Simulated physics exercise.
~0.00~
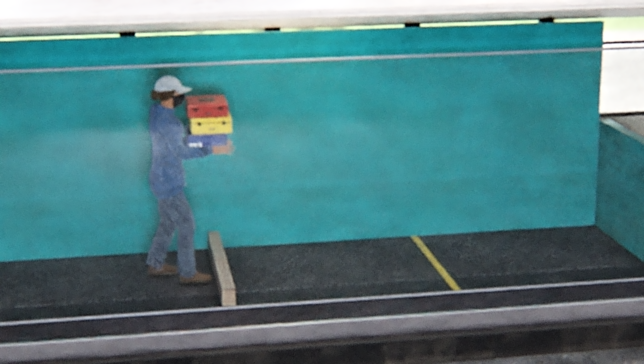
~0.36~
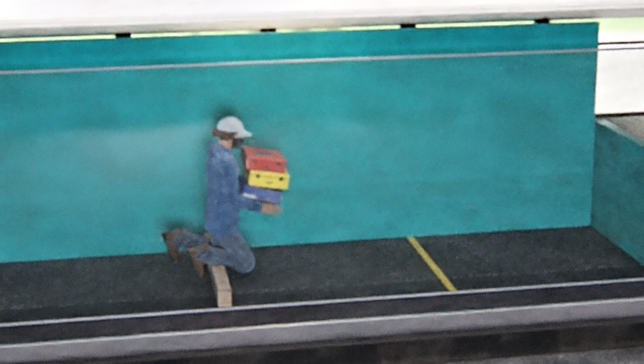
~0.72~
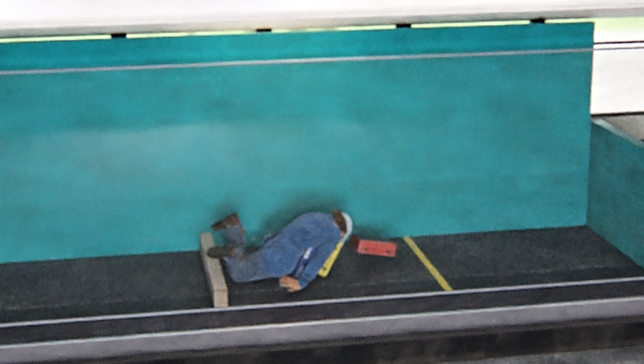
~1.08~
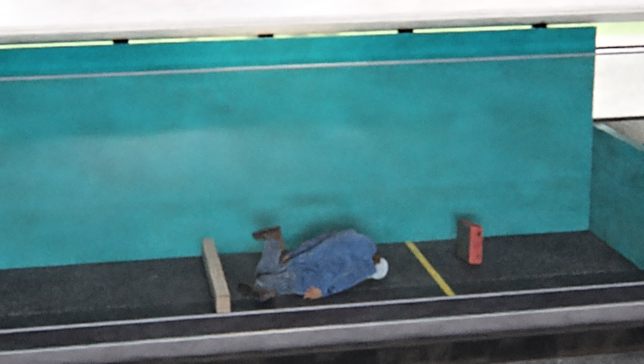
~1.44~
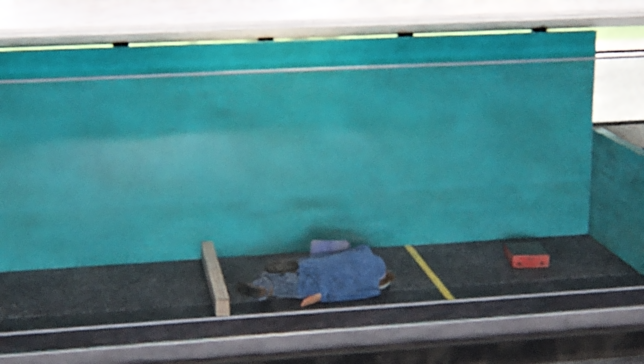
A person in a white cap and blue clothes stands side-on in a narrow, dark-floored bay against a teal wall, seen from slightly above, holding a stack of red, yellow and blue boxes. A pale rail crosses the floor at the feet, with a yellow line farther right. The person pitches right over the rail, dropping to the knees as the stack tilts. The body then falls face down, and the boxes spill ahead. The red box tumbles across the line and settles flat beyond it, while the person lies limp short of it, the blue box behind and the yellow one out of sight.
